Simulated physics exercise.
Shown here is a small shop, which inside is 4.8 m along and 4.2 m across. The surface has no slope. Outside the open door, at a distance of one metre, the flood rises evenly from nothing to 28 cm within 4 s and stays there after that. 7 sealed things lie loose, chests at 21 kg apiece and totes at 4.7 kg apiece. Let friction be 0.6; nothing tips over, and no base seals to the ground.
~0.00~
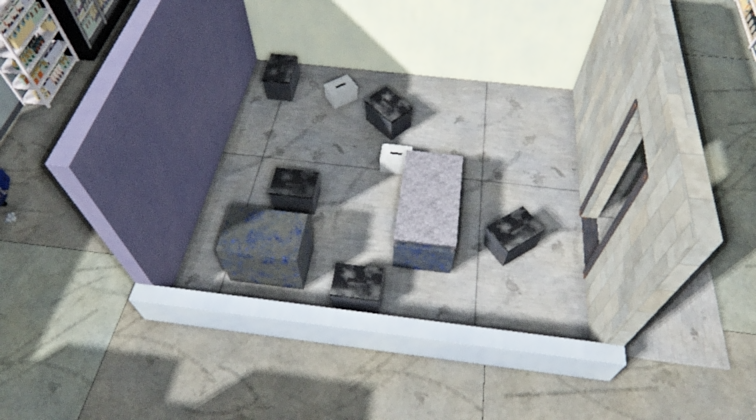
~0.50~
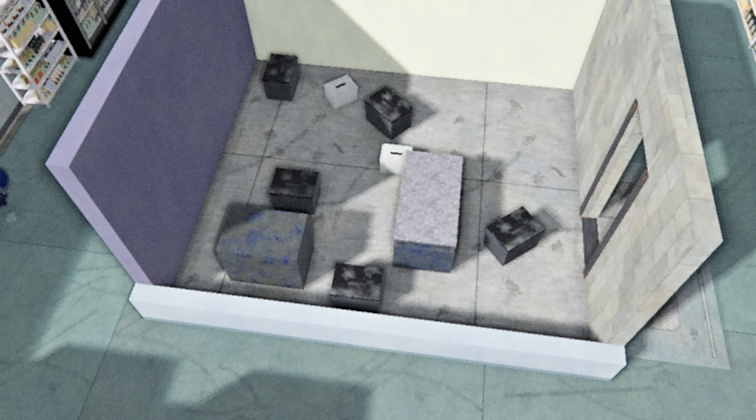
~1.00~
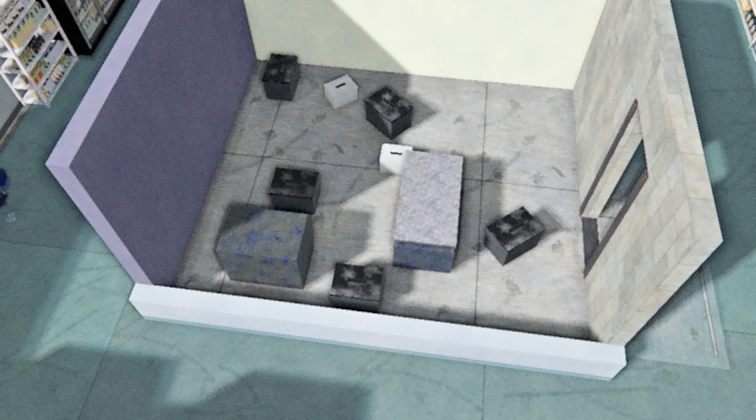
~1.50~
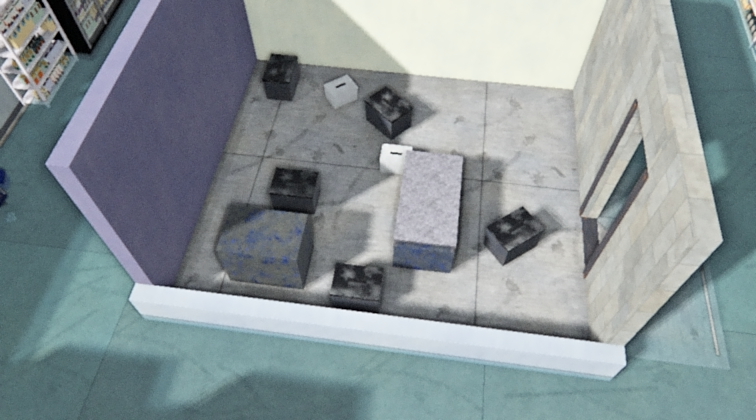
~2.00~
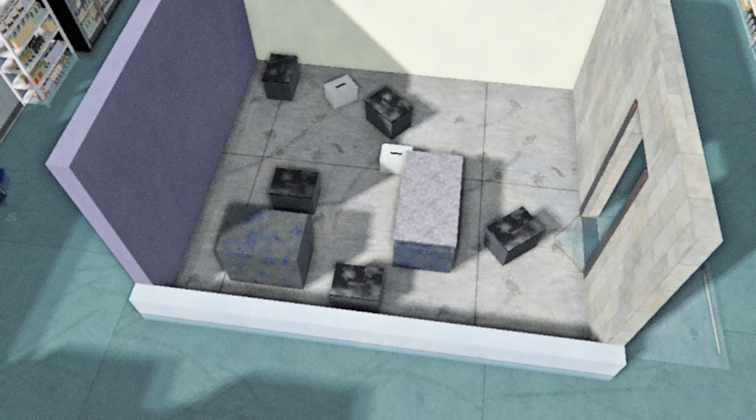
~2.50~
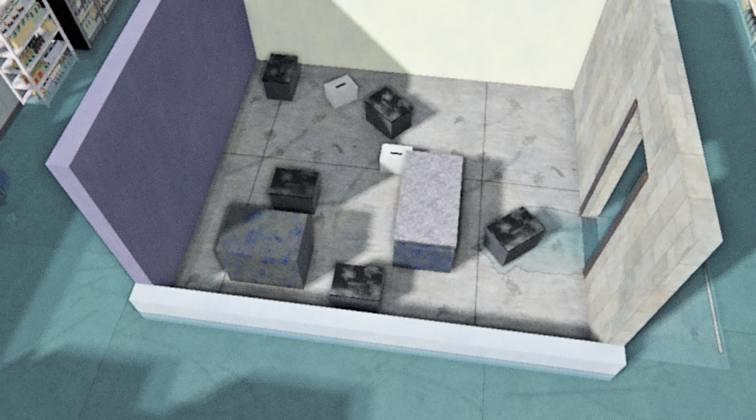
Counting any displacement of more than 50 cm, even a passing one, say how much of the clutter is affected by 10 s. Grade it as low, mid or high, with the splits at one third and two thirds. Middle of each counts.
Grade: Low, under a third.
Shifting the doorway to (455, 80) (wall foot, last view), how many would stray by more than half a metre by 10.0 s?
Then 2 of them would.
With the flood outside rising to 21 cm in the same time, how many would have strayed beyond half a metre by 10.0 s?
Count: 1.
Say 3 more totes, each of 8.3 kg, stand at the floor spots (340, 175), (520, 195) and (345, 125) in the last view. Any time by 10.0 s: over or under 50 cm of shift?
One: Within it. Two: Beyond it. Three: Within it.
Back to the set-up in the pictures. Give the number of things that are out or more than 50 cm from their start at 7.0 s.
1 in all.
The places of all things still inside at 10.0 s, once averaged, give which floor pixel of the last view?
Close to (341, 175).
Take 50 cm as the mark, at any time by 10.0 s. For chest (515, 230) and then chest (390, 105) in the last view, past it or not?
First farther, then not as far.
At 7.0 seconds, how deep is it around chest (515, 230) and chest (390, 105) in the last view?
Close to 12 and 4 centimetres.
After 3.5 s 0 of 7 are over 50 cm from their spots; 0 afloat.
After 4.5 s 0 of 7 are over 50 cm from their spots; 0 afloat.
After 7.0 s 1 of 7 are over 50 cm from their spots; 1 afloat.
After 10.0 s 2 of 7 are over 50 cm from their spots, and 2 have been at some point; 2 afloat.
